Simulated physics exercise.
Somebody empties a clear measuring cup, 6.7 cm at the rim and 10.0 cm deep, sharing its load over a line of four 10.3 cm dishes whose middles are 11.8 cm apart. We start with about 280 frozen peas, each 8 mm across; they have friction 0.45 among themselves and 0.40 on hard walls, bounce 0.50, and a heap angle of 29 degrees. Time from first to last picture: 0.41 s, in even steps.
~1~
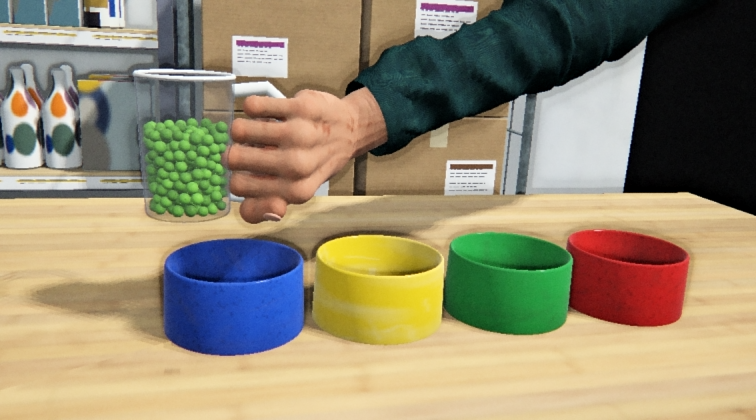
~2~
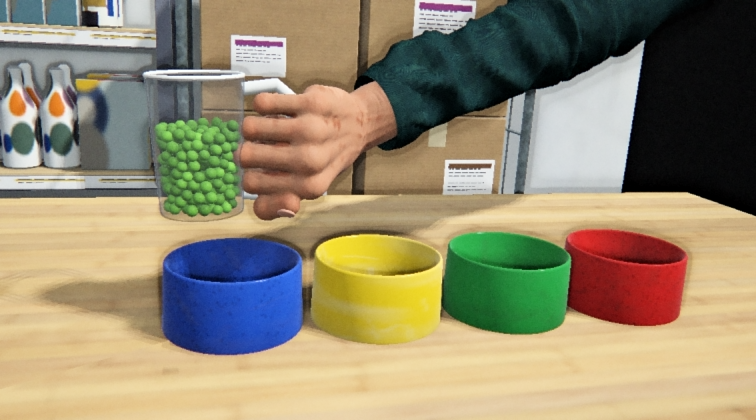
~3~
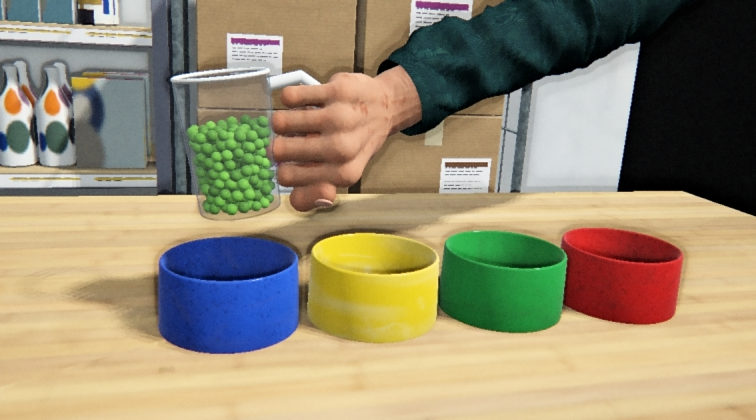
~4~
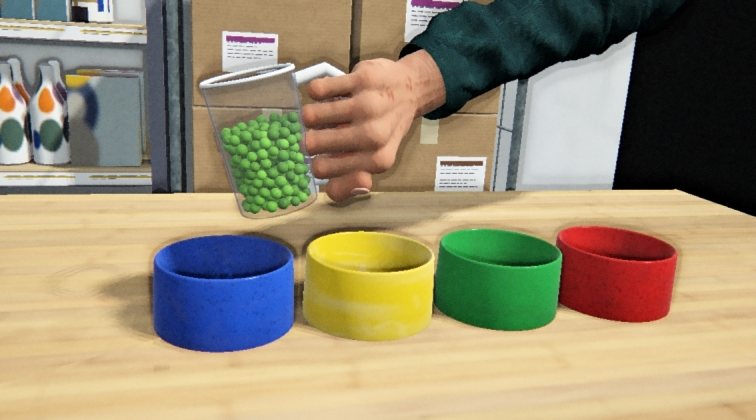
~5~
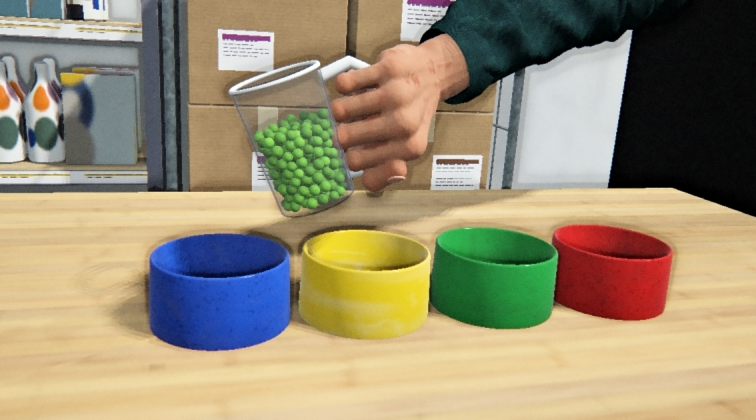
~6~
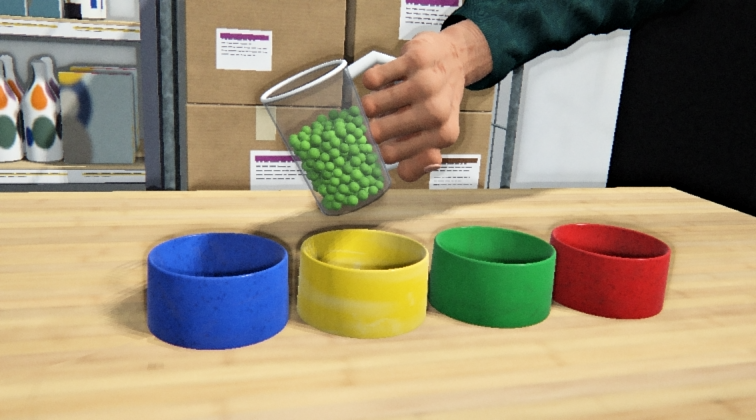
A hand moves a clear cup of green peas rightward above four colored dishes, gradually tilting it.
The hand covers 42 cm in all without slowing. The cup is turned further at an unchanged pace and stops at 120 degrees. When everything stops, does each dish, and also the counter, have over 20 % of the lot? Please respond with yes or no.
Red yes, blue no, green no, yellow no, counter no.
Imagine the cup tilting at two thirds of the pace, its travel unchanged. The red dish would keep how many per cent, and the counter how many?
That gives red 100 with 0 for the counter.
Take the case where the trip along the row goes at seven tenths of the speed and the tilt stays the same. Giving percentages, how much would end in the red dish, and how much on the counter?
Shares: Red 40, counter 20.
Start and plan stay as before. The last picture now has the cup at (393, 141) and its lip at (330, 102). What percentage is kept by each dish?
It'd finish with red at 100, blue at 0, green at 0 and yellow at 0.
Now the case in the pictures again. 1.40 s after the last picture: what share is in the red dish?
Roughly 80 %.
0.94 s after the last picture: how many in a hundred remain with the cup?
Load share: Near 100 percent.
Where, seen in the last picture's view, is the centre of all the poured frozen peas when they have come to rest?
After settling, the middle sits near (592, 278).
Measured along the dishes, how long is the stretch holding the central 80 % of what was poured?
Length: Approx. 6 cm.
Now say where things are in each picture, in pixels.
In the first frame, cup at (187, 145), tilt 0 degrees, lip at (135, 73), moved 0.0 cm; middle of the pieces at (182, 168); blue dish at (235, 260); yellow dish at (380, 255); green dish at (510, 251); red dish at (627, 247).
In the second frame, cup at (199, 144), tilt 2 degrees, lip at (145, 75), moved 1.0 cm; middle of the pieces at (195, 168).
In the third frame, cup at (231, 143), tilt 8 degrees, lip at (173, 80), moved 3.6 cm; middle of the pieces at (230, 167).
In the fourth frame, cup at (264, 142), tilt 14 degrees, lip at (202, 86), moved 6.3 cm; middle of the pieces at (264, 165).
In the fifth frame, cup at (297, 141), tilt 21 degrees, lip at (231, 93), moved 9.1 cm; middle of the pieces at (299, 163).
In the sixth frame, cup at (331, 140), tilt 27 degrees, lip at (263, 100), moved 12.0 cm; middle of the pieces at (336, 162); blue dish at (219, 254); yellow dish at (365, 249); green dish at (494, 245); red dish at (610, 241).
Then, 0.56 s after the last picture, tilt 71 degrees; cup holds 100 %.
Then, 0.94 s after the last picture, tilt 100 degrees; cup holds 100 %.
Then, 1.40 s after the last picture, tilt 120 degrees; cup holds 15 %, red 80 %.
In the end, red 95 %, blue 0 %, green 0 %, yellow 0 %, counter 5 %.
